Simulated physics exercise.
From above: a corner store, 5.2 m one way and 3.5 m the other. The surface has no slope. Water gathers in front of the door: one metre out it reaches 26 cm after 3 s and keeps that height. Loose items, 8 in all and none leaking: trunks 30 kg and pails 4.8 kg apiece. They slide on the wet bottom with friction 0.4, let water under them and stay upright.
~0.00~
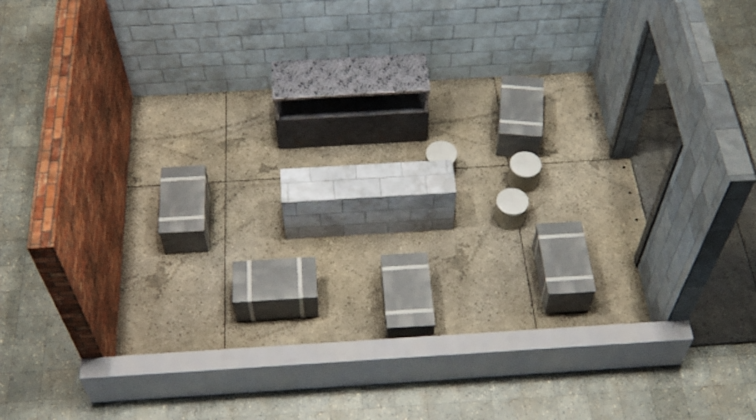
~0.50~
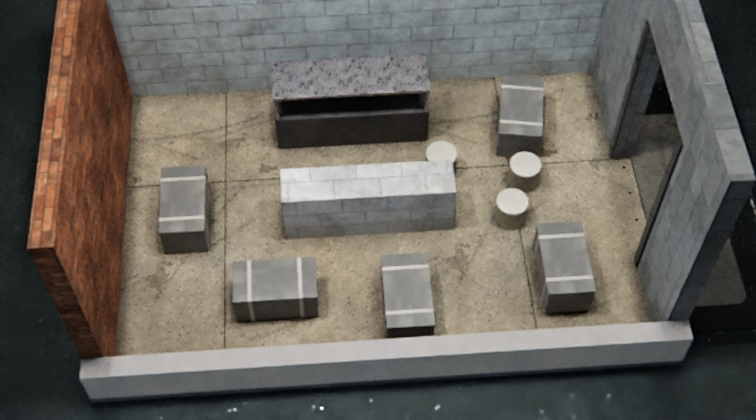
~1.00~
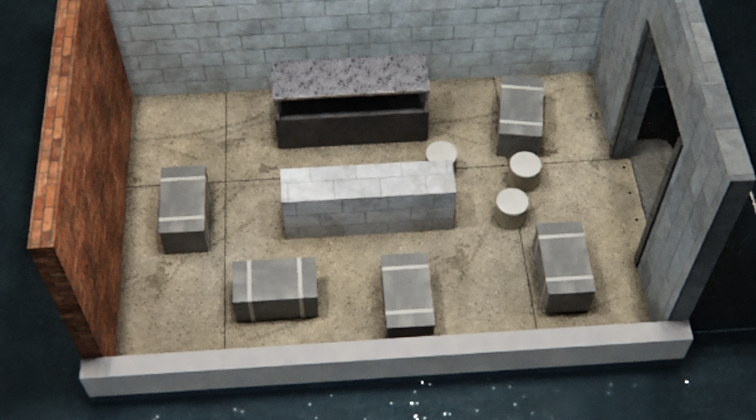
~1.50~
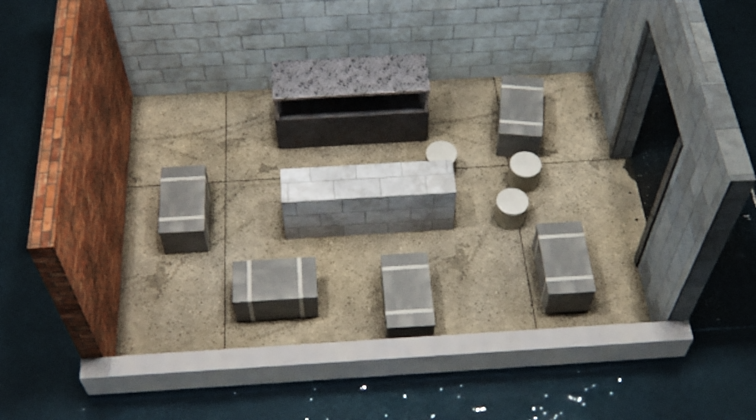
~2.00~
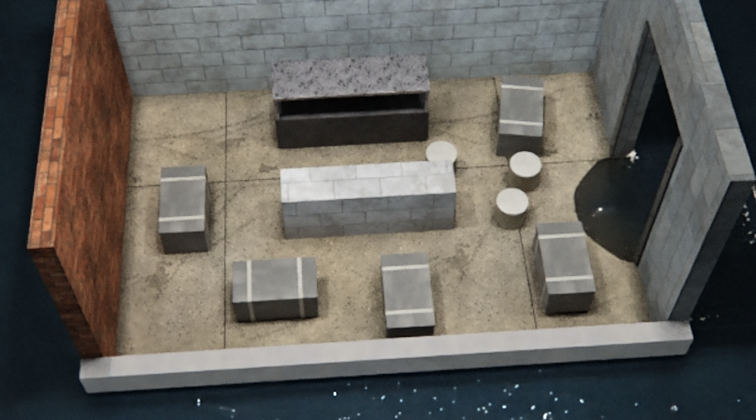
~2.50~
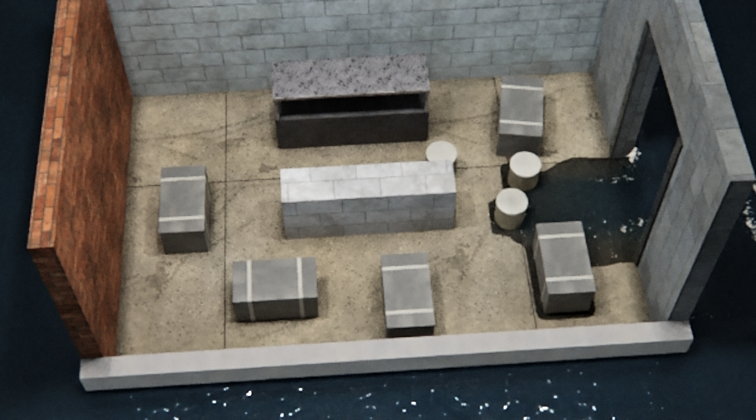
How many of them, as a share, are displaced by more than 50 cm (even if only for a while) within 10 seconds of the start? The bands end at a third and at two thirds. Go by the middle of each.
It is at least two thirds.
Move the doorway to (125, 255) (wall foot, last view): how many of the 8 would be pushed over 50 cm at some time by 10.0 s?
In that case 8 of them.
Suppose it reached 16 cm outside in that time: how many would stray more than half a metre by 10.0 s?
In that case 4 of them.
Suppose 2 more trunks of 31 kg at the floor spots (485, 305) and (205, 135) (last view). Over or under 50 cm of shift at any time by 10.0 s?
In that order: Over, less.
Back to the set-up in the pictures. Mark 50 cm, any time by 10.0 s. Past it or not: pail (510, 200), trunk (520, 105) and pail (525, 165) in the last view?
In turn: More, short of it, over.
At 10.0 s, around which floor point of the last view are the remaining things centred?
Around (321, 219).
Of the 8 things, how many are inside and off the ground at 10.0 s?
8 of them.
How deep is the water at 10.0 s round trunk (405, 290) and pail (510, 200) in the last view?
About 17 and 16 cm.
After 3.5 s 1 of 8 are over 50 cm from their spots; 0 afloat.
After 4.5 s 4 of 8 are over 50 cm from their spots; 1 afloat.
After 7.0 s 5 of 8 are over 50 cm from their spots; 4 afloat.
After 10.0 s 6 of 8 are over 50 cm from their spots, and 6 have been at some point; 8 afloat.
